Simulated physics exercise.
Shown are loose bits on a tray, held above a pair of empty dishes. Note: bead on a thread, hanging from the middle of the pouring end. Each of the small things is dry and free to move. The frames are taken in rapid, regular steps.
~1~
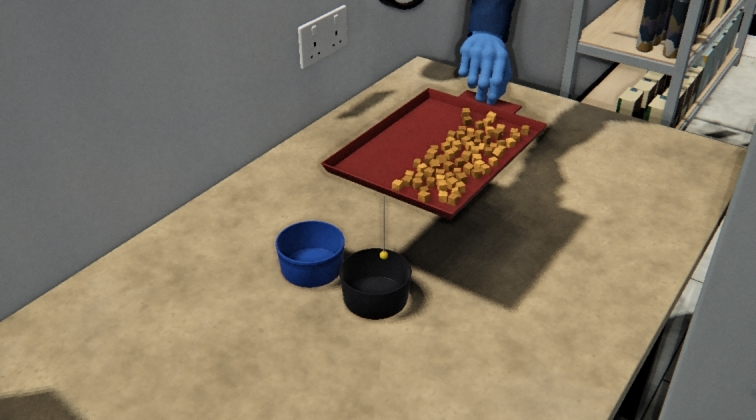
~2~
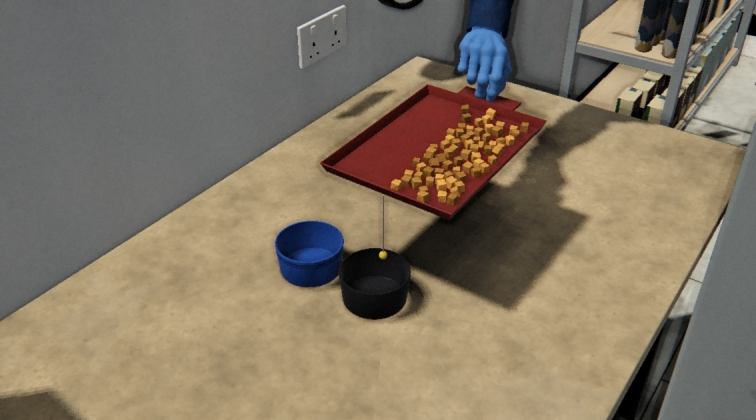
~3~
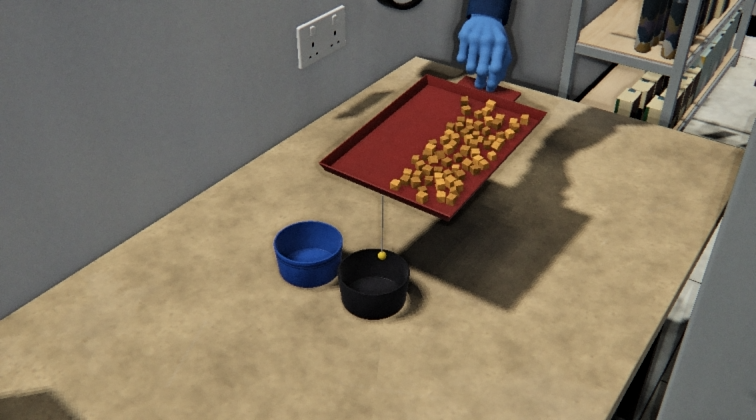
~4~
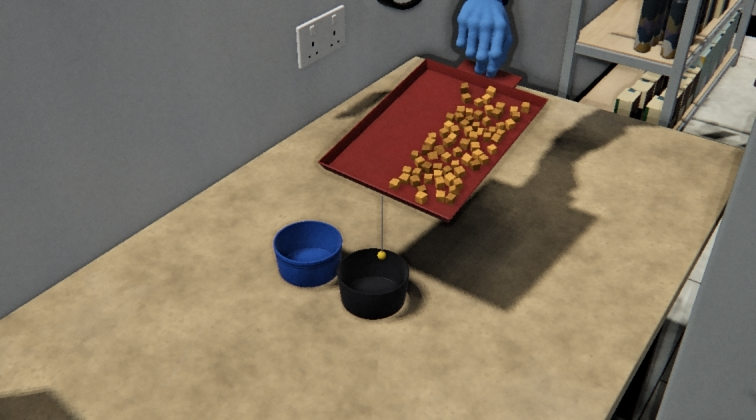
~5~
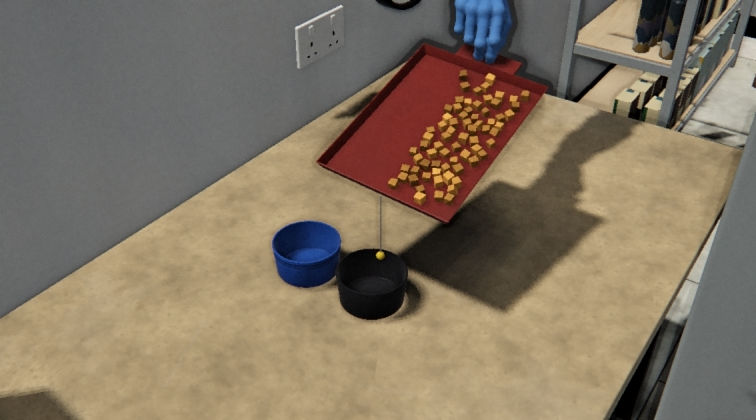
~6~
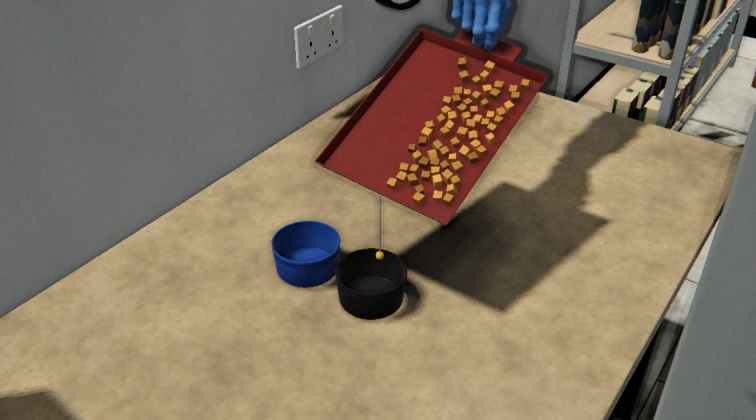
The video shows a blue-gloved hand holding a red tray of small golden-brown cubes above a blue dish and a black dish, gradually raising the handle end so the tray tilts toward its near edge, while the cubes shift slightly.
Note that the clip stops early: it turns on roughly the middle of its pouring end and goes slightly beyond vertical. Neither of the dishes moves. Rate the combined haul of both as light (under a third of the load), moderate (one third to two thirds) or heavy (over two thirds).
A light haul.
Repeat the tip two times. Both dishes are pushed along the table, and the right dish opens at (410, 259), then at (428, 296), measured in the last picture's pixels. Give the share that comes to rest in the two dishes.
You'd get 0 in a hundred the first time and 60 in a hundred the second.
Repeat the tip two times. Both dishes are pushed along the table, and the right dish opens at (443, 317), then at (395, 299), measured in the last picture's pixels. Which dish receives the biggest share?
On the first try it would be the one to the right, on the second the one to the right.
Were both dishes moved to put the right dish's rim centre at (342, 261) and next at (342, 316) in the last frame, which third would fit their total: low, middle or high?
The two tries give, in order: Below one third; less than a third.
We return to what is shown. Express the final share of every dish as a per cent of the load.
In the left dish you'd find about 0 % of the load, and in the right dish about 20 %.
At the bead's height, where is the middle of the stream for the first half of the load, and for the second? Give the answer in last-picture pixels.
Early half: (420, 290); late half: (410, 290).
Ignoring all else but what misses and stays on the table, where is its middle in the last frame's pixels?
It's centred at about (426, 349).
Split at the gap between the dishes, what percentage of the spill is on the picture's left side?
I make it about 10 percent or so.
Soon after the last picture, tray tipped steeply; about two thirds on the tray; a stray few outside both; about a quarter in the air.
A little later, tray tipped past a quarter turn; about a quarter in the right dish; most outside both; a stray few in the air.
Later still, tray tipped past a quarter turn; about a quarter in the right dish; most outside both.
At rest, tray tipped past a quarter turn; about a quarter in the right dish; none in the left dish; most outside both.
